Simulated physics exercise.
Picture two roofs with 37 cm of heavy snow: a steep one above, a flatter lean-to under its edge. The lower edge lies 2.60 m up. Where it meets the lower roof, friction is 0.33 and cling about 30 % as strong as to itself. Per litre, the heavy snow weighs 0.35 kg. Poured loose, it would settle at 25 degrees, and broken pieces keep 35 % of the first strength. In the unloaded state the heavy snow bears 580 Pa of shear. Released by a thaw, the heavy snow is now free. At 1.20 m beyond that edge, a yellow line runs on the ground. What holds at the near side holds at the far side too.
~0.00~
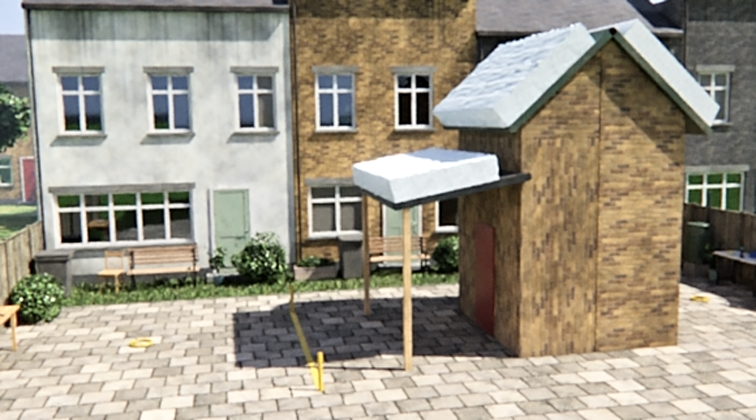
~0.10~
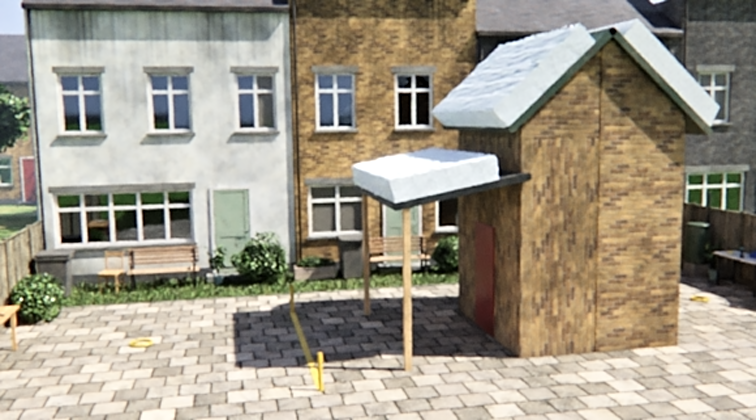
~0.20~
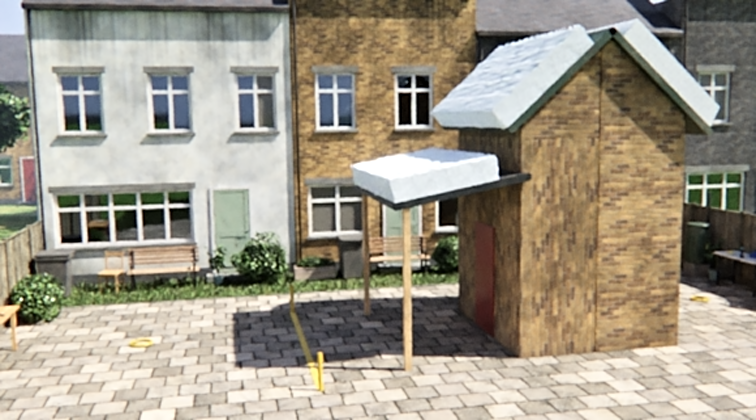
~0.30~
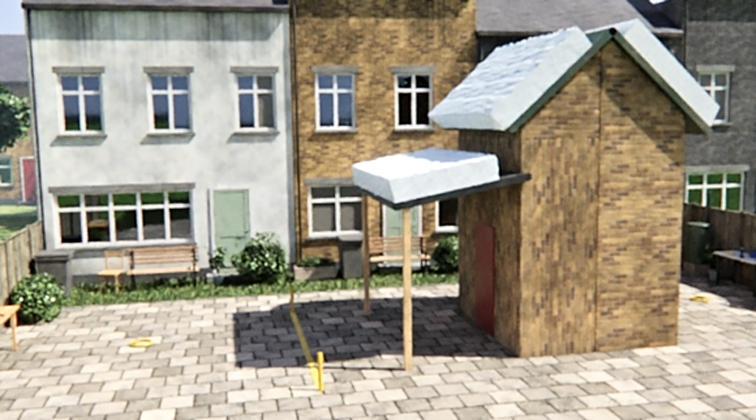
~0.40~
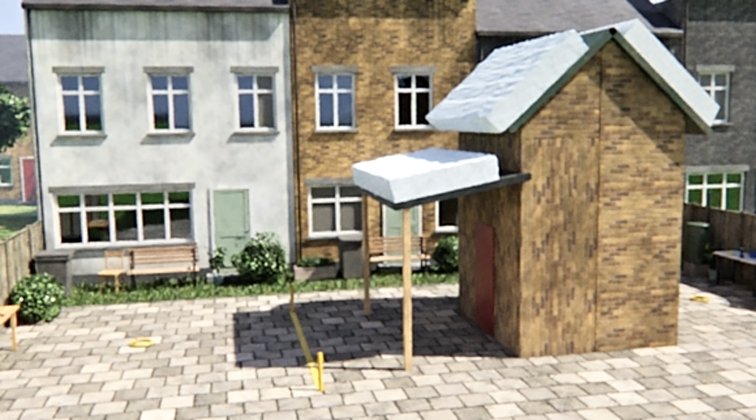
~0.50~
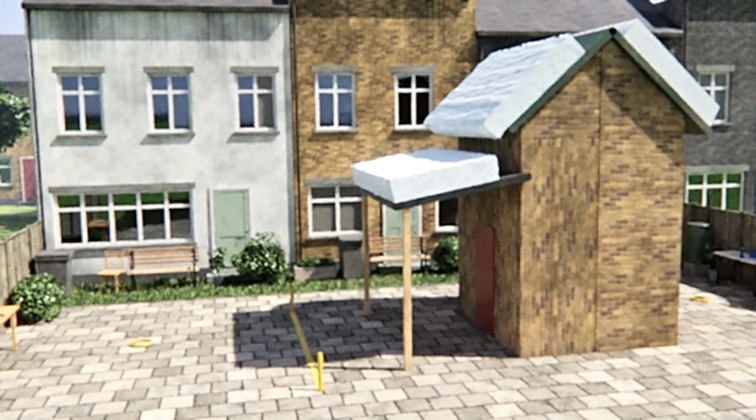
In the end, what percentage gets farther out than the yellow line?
About 2 %.
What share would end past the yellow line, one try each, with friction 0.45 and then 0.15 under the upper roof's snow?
First some 7 %, after that some 25 %.
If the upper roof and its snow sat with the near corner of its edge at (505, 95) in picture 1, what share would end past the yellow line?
About 20 per cent.
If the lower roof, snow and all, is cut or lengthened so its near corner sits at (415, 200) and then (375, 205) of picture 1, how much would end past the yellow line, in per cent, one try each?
In that order: 7 %, 1 %.
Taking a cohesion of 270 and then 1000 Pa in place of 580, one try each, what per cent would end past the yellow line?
In turn about 20 %, 0 %.
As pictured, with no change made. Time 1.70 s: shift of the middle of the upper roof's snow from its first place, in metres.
Roughly 1.6 m.
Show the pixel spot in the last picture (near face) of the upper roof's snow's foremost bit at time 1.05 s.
Roughly at (460, 151).
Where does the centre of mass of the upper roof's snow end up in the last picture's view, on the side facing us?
(467, 158).
After 1.05 s, none is below the lower edge and 0 % is past the line.
After 1.70 s, none is below the lower edge and 0 % is past the line.
After 2.35 s, 9 % is below the lower edge and 0 % is past the line.
After 3.00 s, 10 % is below the lower edge and 2 % is past the line.
After 3.50 s, 10 % is below the lower edge and 2 % is past the line.
